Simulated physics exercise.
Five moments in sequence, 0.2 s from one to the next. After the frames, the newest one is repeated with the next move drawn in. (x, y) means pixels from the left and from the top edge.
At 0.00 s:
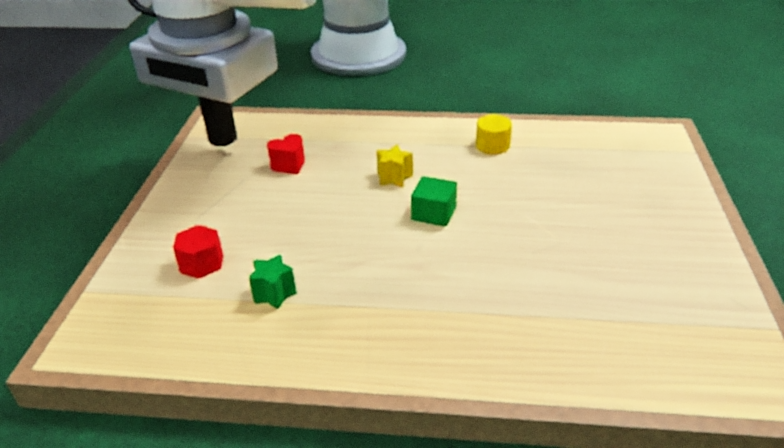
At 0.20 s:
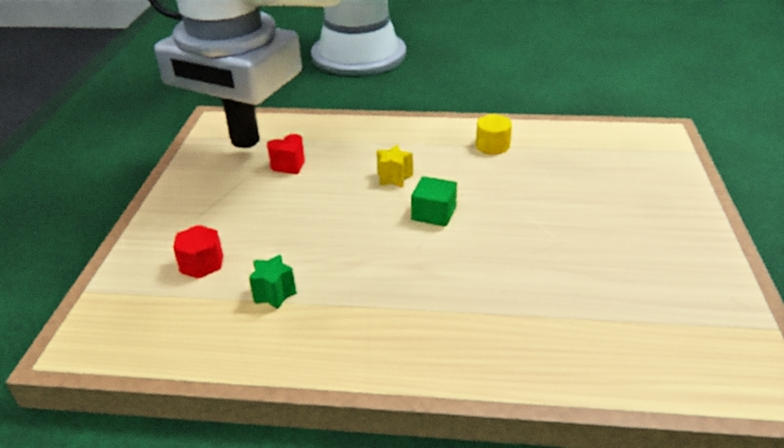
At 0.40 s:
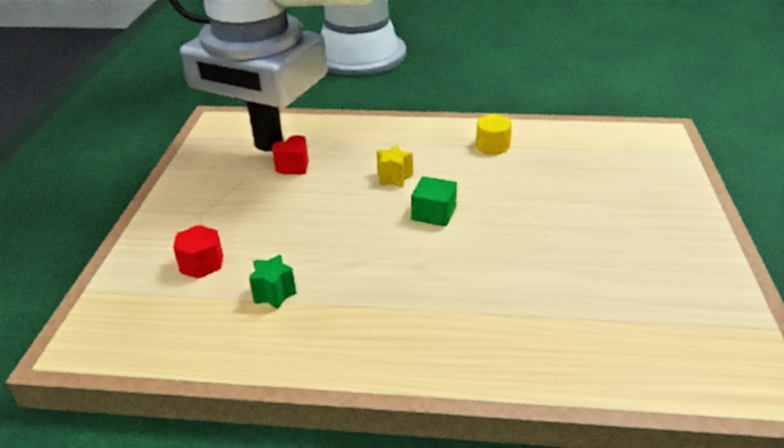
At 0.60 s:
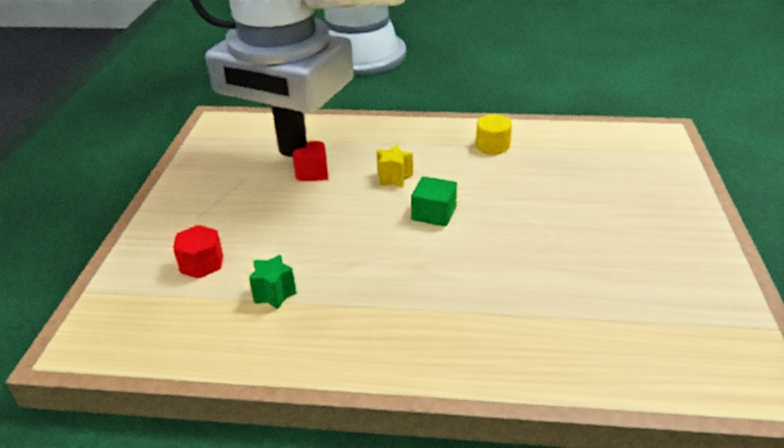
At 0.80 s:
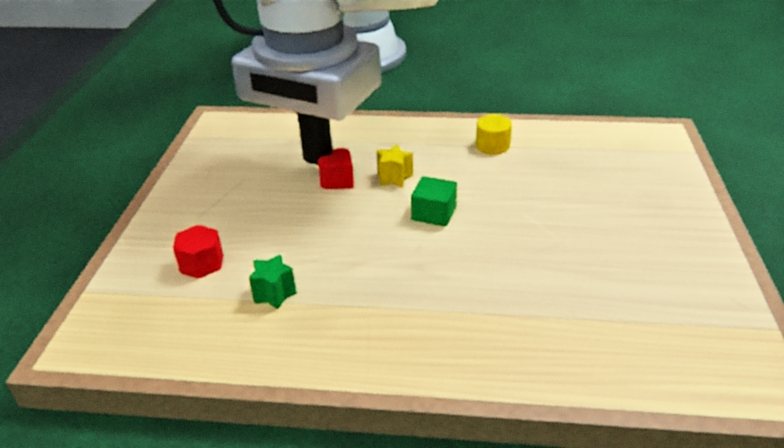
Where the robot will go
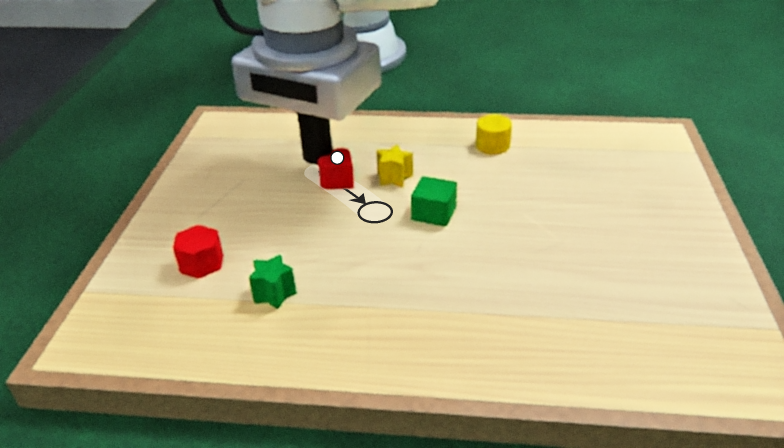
A grey and white robot arm with a black rod pushes a small red heart-shaped block across a pale wooden board on a green surface, seen from above at an angle by a still camera. A yellow star, green cube and yellow cylinder sit to the right, a red block and green star nearer the front. The rod moves right, meets the heart and slides it towards the yellow star.
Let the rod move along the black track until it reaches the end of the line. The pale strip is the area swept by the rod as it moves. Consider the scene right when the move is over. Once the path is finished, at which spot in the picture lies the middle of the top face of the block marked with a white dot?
I'd expect the centre of its top face to be at (399, 197).
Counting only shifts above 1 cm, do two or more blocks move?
Short answer: No.
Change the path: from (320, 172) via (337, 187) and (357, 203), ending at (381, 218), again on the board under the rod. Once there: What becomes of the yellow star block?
By the time the path is finished, it has hardly shifted at all.
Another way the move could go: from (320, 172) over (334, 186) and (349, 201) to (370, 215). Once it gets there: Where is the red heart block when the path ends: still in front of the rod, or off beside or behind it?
Ahead of the rod.
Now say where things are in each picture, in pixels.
In the first frame, rod tip at (223, 140); block tops, red heart block at (286, 143); yellow star block at (394, 154).
In the second frame, rod at (246, 142); blocks unchanged.
In the third frame, rod at (269, 145); red heart block at (291, 144).
In the fourth frame, rod at (293, 150); red heart block at (312, 150).
In the fifth frame, rod at (318, 158); red heart block at (337, 158); yellow star block at (394, 154).
Path on the board, from (320, 172) over (347, 191) to (375, 212); the dot is on the red heart block.
On the path given first. Halfway along, rod at (347, 177); red heart block at (369, 177).
At the end, rod at (374, 197); red heart block at (399, 197); yellow star block in place.
